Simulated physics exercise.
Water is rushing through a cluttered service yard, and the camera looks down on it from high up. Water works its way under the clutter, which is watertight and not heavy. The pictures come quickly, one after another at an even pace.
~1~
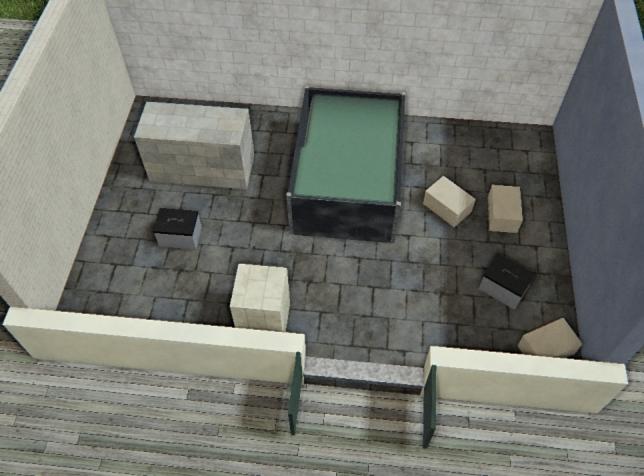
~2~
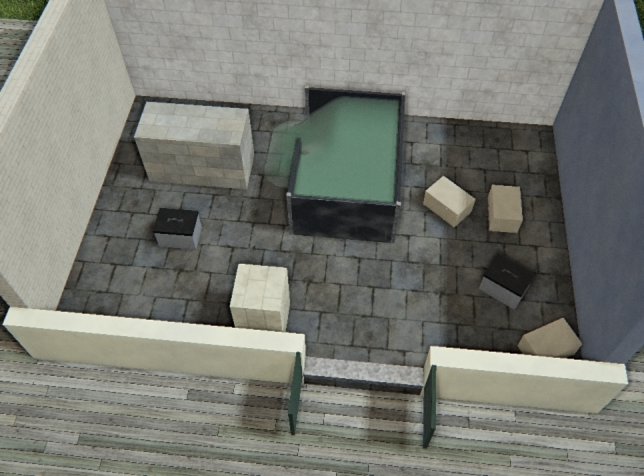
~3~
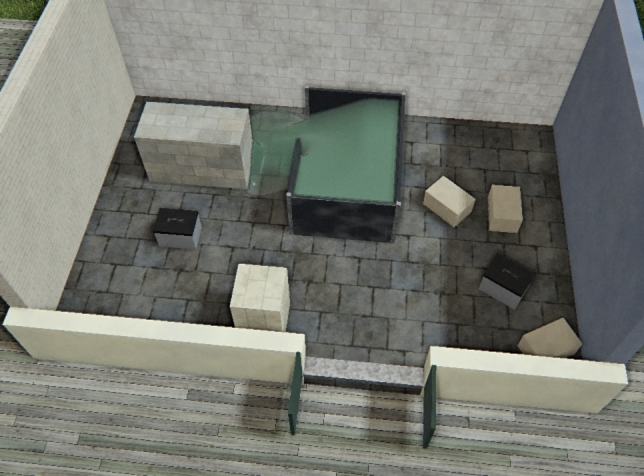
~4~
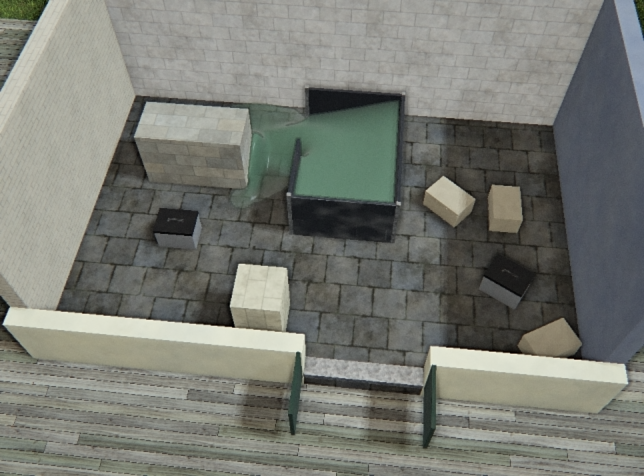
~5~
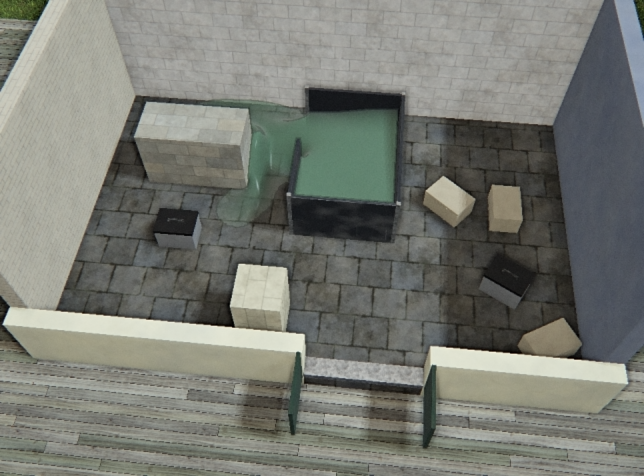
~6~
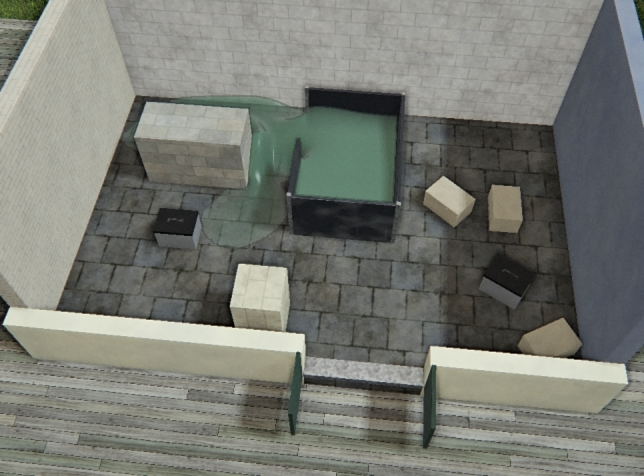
A dark-sided tank brimming with green water stands against the back wall of a walled, stone-paved yard, seen from high above. A long pale block sits to its left, with cream crates and two dark-topped boxes scattered around, and a gap in the low front wall. Water bursts from the tank's left side, strikes the long block and spreads across the paving, while the crates and camera stay still.
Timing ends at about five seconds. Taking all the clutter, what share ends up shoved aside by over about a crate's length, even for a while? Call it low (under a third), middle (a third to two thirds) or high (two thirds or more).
Low.
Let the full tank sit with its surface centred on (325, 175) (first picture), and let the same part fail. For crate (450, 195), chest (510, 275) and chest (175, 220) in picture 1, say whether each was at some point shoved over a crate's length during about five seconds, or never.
Item one not displaced far, item two not displaced far, item three travelled far enough.
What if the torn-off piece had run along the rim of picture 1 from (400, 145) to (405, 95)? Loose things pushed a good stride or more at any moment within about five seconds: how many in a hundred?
Near 80 %.
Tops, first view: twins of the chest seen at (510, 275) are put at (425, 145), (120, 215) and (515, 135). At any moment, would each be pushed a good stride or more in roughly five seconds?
Item by item: Remains in place, goes the distance, remains in place.
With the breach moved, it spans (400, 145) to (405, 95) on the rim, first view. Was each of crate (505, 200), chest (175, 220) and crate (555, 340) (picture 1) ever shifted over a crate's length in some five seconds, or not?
In turn: Shifted that much, never so far, that far or more.
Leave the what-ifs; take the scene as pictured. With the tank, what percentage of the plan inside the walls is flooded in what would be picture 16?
Reading: About 50 %.
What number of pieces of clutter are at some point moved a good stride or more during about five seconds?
So that is 1.
A moment on, 0 of 5 are well off their spots; 0 afloat.
Next, 0 of 5 are well off their spots; 0 afloat.
Later, 1 of 5 are well off their spots; 1 afloat.
In the end, 1 of 5 are well off their spots, and 1 have been at some point; 1 afloat.
